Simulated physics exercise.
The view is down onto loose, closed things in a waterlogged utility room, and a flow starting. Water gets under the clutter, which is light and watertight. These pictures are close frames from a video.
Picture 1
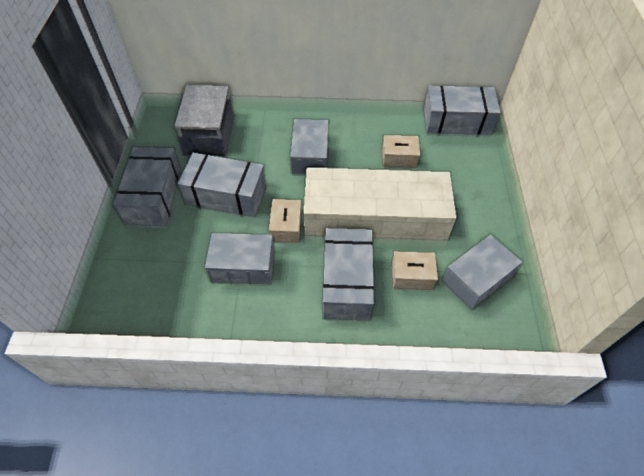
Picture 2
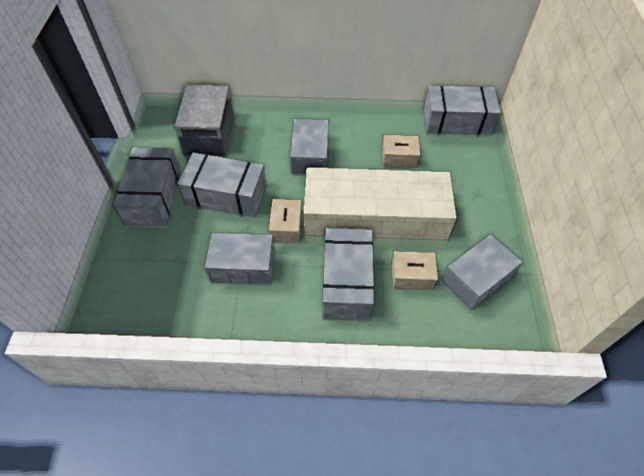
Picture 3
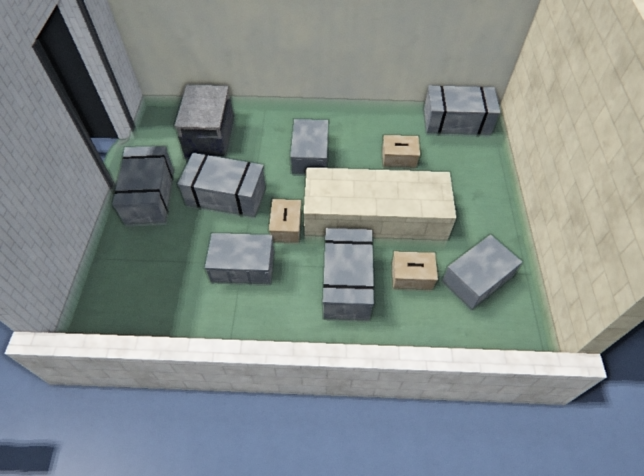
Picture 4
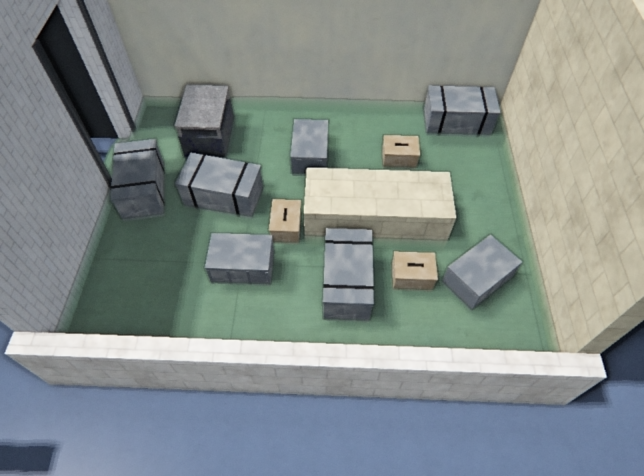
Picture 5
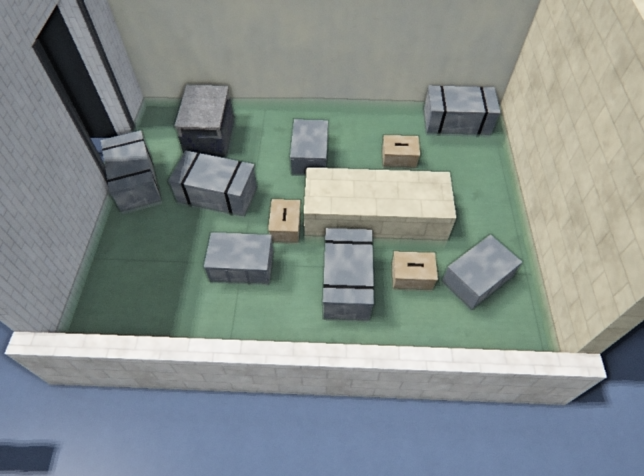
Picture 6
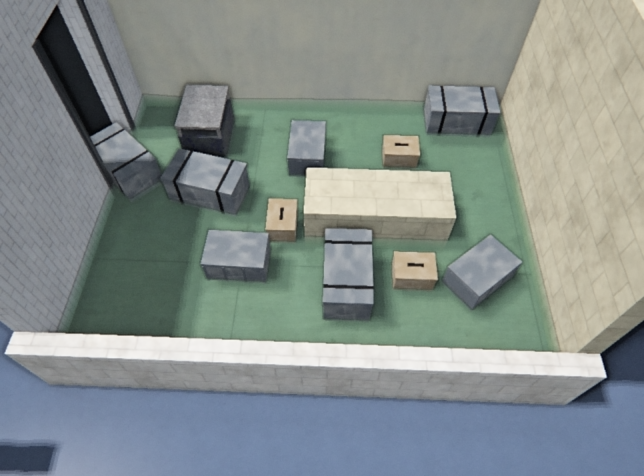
A strapped grey trunk floats at the left of a flooded, green-floored room, seen from high above by a still camera. Other grey trunks, some dark-strapped, and three small tan boxes surround a long cream block near the centre. The dark doorway on the left wall changes first, opening up, then the trunk turns counterclockwise and drifts up to it, while its strapped neighbour slides slightly left and nearby pieces barely shift.
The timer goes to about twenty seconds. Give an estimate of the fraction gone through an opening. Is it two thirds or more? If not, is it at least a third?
It falls in the central third.
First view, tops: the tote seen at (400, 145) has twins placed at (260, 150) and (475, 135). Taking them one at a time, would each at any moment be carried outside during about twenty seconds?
Following the list, the first is escaping and the second is never leaving.
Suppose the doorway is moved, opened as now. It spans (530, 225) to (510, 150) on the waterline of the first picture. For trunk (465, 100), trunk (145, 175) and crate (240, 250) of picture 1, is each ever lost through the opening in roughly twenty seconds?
Sequentially, I'd put it as swept away, not lost, not lost.
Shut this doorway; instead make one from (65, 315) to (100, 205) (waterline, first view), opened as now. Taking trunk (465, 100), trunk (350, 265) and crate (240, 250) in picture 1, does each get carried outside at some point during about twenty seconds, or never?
The first one never exits, the second exits, the third exits.
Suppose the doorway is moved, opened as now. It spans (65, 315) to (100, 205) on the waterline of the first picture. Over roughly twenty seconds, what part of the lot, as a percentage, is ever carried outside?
It comes to about 70 per cent.
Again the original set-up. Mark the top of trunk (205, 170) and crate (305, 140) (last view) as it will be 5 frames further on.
They end up close to (149, 154) and close to (279, 139).
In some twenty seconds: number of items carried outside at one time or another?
The count is 4.
A moment on, 1 of 10 are out; 9 afloat.
Next, 2 of 10 are out; 8 afloat.
Later, 4 of 10 are out; 6 afloat.
In the end, 4 of 10 are out; 6 afloat.
